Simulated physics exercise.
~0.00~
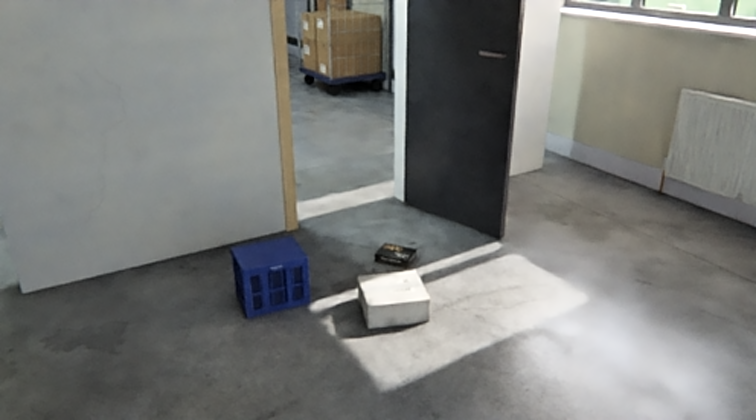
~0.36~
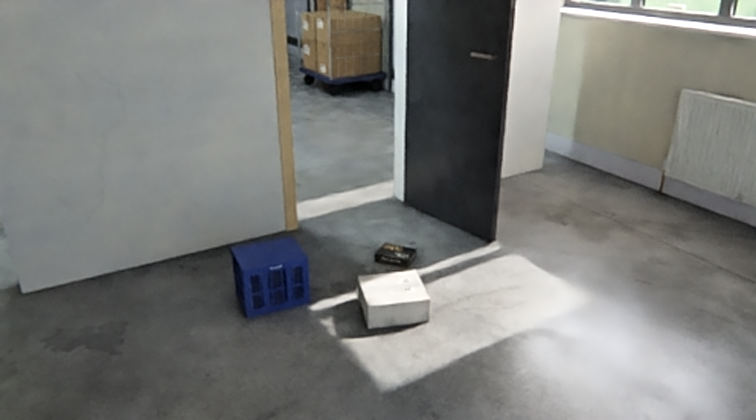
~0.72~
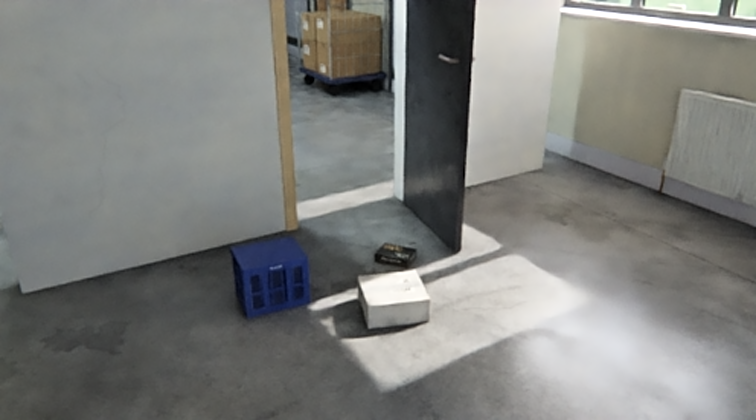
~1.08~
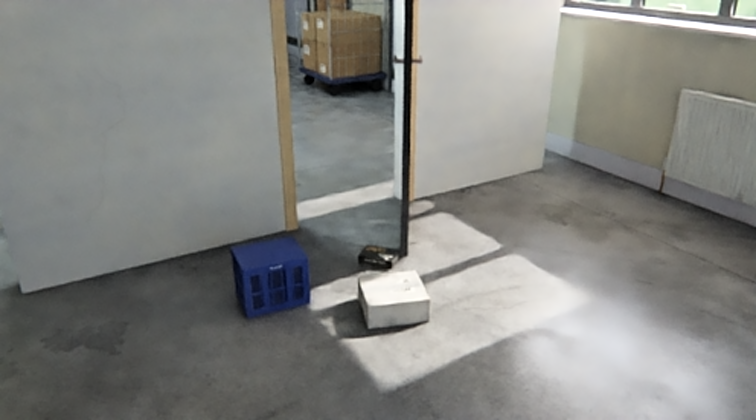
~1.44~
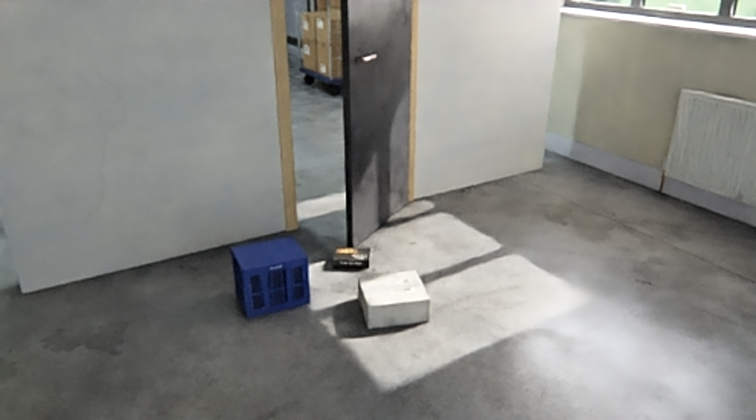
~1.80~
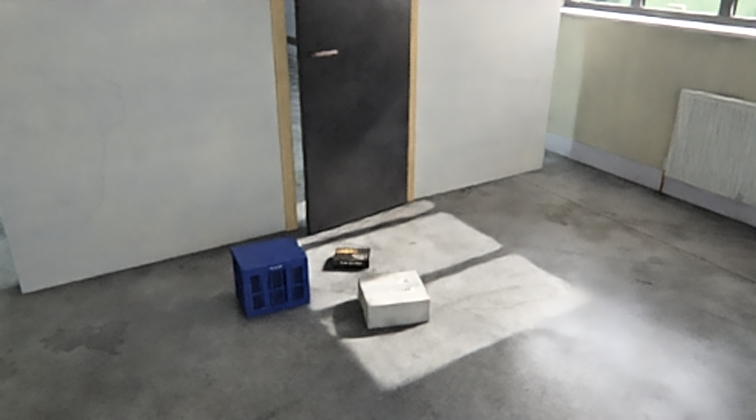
In a bare room with a grey concrete floor, a dark door stands wide open, showing stacked cardboard boxes on a trolley beyond the doorway. A blue crate, a white parcel and a small black packet sit on the floor nearby. The door begins to swing towards its frame, with nobody seen moving it. As it comes round, the black packet shifts a little to the left, then slides further left as the door continues past. The door swings on and comes to rest in the doorway, while the crate and parcel remain where they were.
